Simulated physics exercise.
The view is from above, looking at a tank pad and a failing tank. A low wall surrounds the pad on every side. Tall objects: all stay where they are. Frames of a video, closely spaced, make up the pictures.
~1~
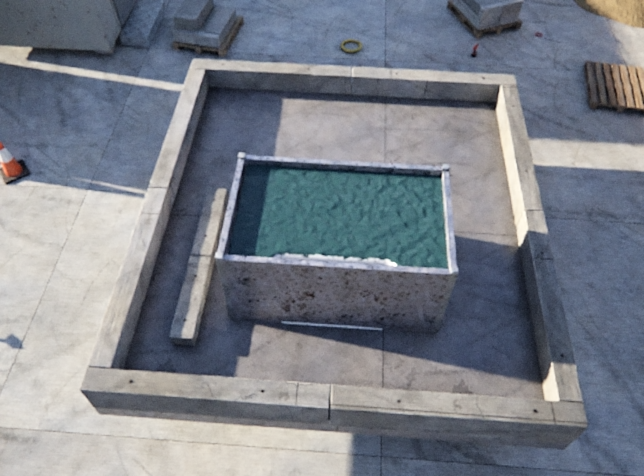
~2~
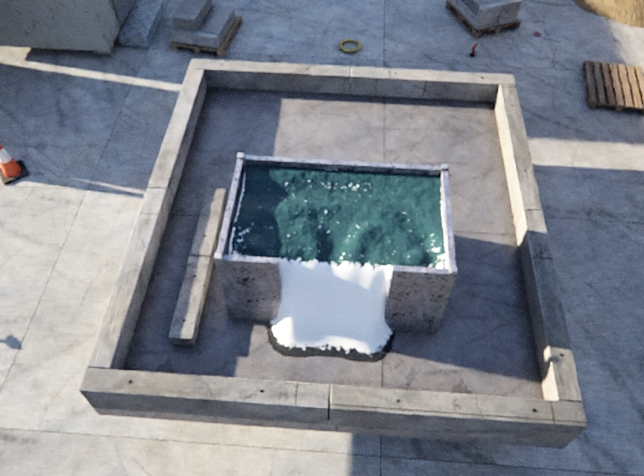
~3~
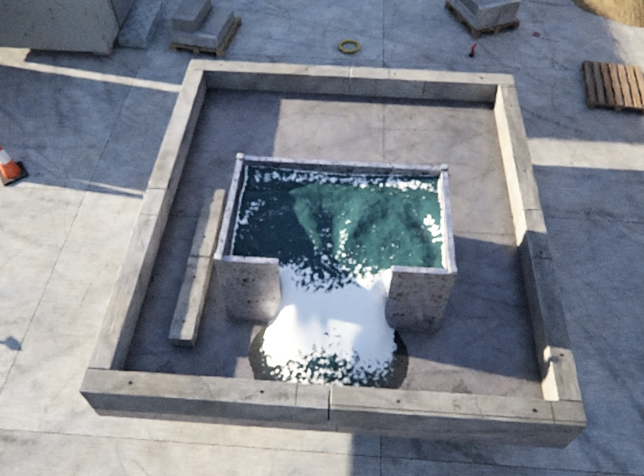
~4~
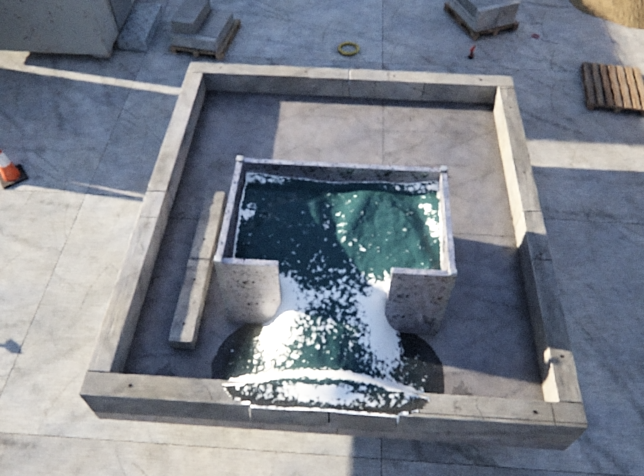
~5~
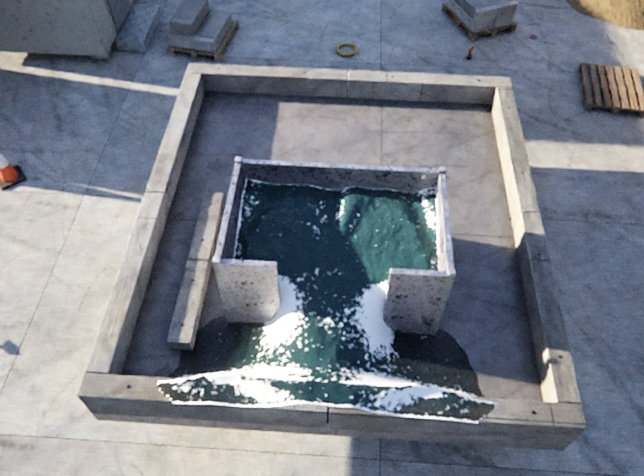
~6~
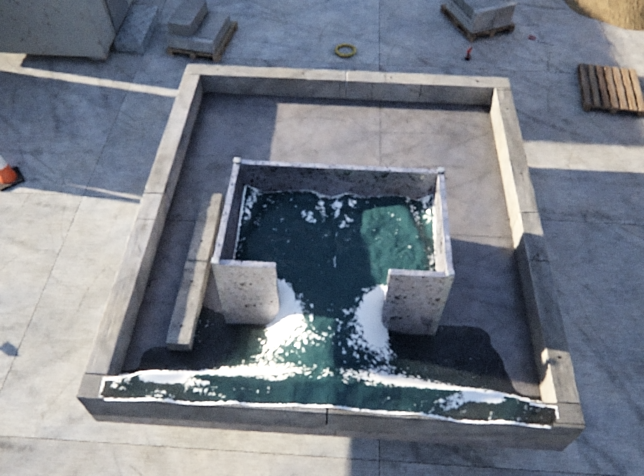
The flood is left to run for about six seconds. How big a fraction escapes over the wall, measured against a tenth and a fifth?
The fraction escaping is above a fifth.
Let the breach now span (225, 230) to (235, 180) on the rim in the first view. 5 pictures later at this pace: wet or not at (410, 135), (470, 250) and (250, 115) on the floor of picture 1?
First point bare, second point bare, third point swamped.
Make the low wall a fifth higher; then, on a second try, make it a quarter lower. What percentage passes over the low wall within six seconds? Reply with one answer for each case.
About 14 percent in the first case, about 36 percent in the second.
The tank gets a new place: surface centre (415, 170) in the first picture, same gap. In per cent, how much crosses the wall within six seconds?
About 16 per cent.
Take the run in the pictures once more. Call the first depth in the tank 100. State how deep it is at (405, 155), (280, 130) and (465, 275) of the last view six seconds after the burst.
First spot roughly 8 %, second 12 %, third 8 %.
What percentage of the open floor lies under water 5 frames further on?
Estimate: Some 35 in a hundred.
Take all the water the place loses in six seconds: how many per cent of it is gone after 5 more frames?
My figure: 60 percent.
A moment on, water covers 25 % of the floor; the low wall has let 10 % over.
Next, water covers 35 % of the floor; the low wall has let 14 % over.
Then, water covers 65 % of the floor; the low wall has let 23 % over.
Later, water covers 75 % of the floor; the low wall has let 23 % over.
In the end, water covers 85 % of the floor; the low wall has let 23 % over.
